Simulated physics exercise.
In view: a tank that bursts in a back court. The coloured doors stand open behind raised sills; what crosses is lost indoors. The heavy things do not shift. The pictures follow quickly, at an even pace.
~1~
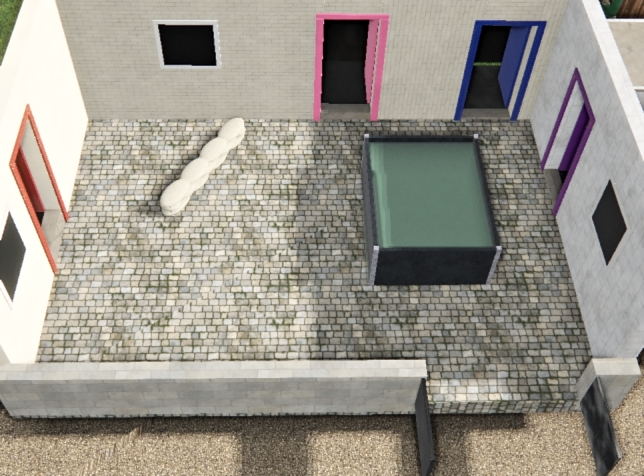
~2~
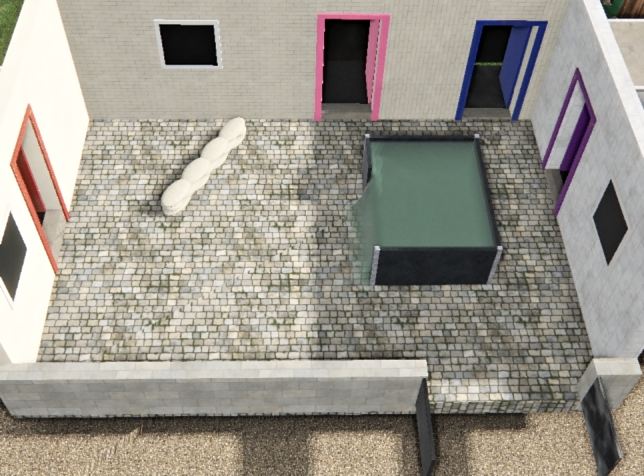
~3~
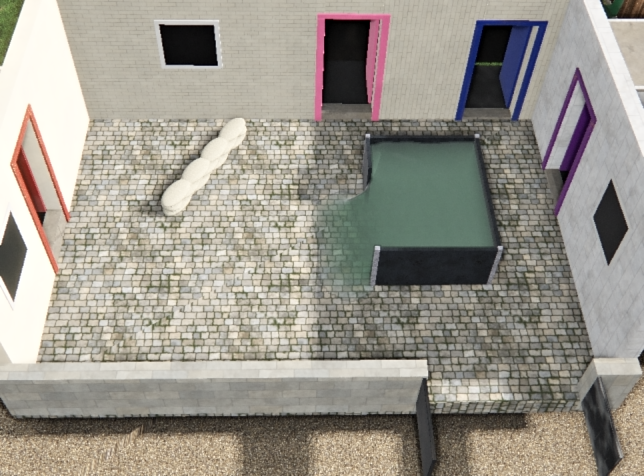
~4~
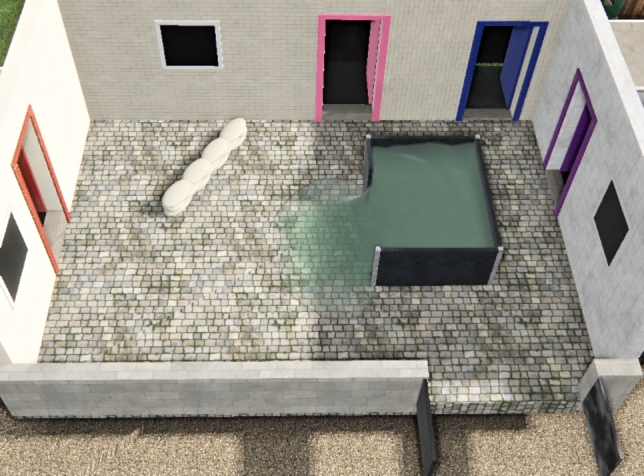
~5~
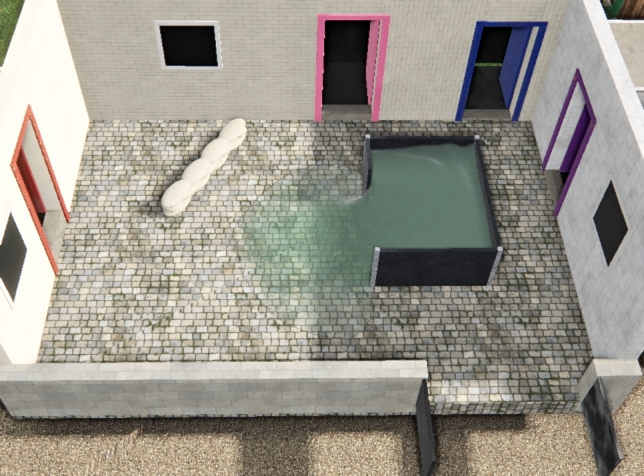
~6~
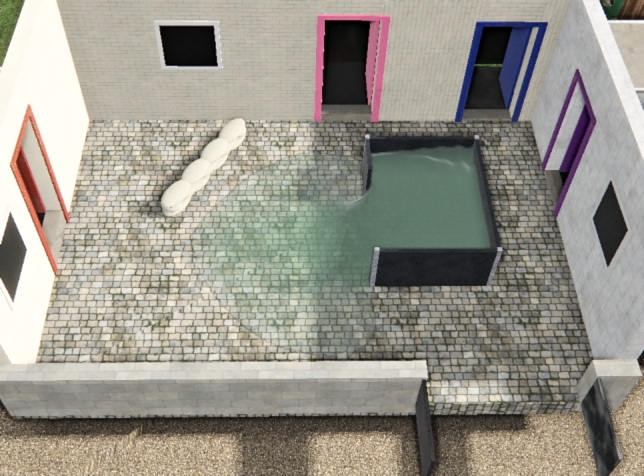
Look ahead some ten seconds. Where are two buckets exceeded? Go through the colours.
The purple door stays under that; the blue door stays under that; the red door stays under that; the pink door stays under that.
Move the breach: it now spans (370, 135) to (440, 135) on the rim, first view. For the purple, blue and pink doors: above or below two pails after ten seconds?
My reading: The purple one goes over; the blue one goes over; the pink one floods.
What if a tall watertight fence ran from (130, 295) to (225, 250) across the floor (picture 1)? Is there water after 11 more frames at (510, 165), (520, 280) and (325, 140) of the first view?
One after the other: Clear, no water, no water.
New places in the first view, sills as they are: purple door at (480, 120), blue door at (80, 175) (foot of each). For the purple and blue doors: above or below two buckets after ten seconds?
The purple one holds; the blue one passes that mark.
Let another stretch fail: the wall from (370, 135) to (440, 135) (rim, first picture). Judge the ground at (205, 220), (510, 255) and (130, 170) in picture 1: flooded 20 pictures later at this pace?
In turn: Under water, flooded, awash.
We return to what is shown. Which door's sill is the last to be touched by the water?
Last comes the purple door.
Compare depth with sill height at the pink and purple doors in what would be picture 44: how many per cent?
About 20 and 40 per cent.
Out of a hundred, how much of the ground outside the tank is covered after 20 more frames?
Near 60 in a hundred.
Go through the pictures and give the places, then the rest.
Still water in the tank at (428, 193), in the first picture.
The front is at (360, 285), out from the gap at (373, 229), in the second picture.
Water pours out at (373, 231) and has run to (348, 295), in the third picture.
Water pours out at (373, 233) and has run to (281, 215), in the fourth picture.
Water pours out at (372, 234) and has run to (243, 224), in the fifth picture.
Water pours out at (372, 234) and has run to (200, 230), in the sixth picture.
A moment on, water covers 40 % of the floor; the purple door not reached, the blue door not reached, the red door wet at the sill, nothing in, the pink door not reached.
Next, water covers 45 % of the floor; the purple door not reached, the blue door not reached, the red door under two buckets in, the pink door wet at the sill, nothing in.
Then, water covers 60 % of the floor; the purple door not reached, the blue door not reached, the red door under two buckets in, the pink door wet at the sill, nothing in.
Later, water covers 80 % of the floor; the purple door wet at the sill, nothing in, the blue door wet at the sill, nothing in, the red door under two buckets in, the pink door wet at the sill, nothing in.
In the end, water covers 95 % of the floor; the purple door under two buckets in, the blue door under two buckets in, the red door under two buckets in, the pink door wet at the sill, nothing in.
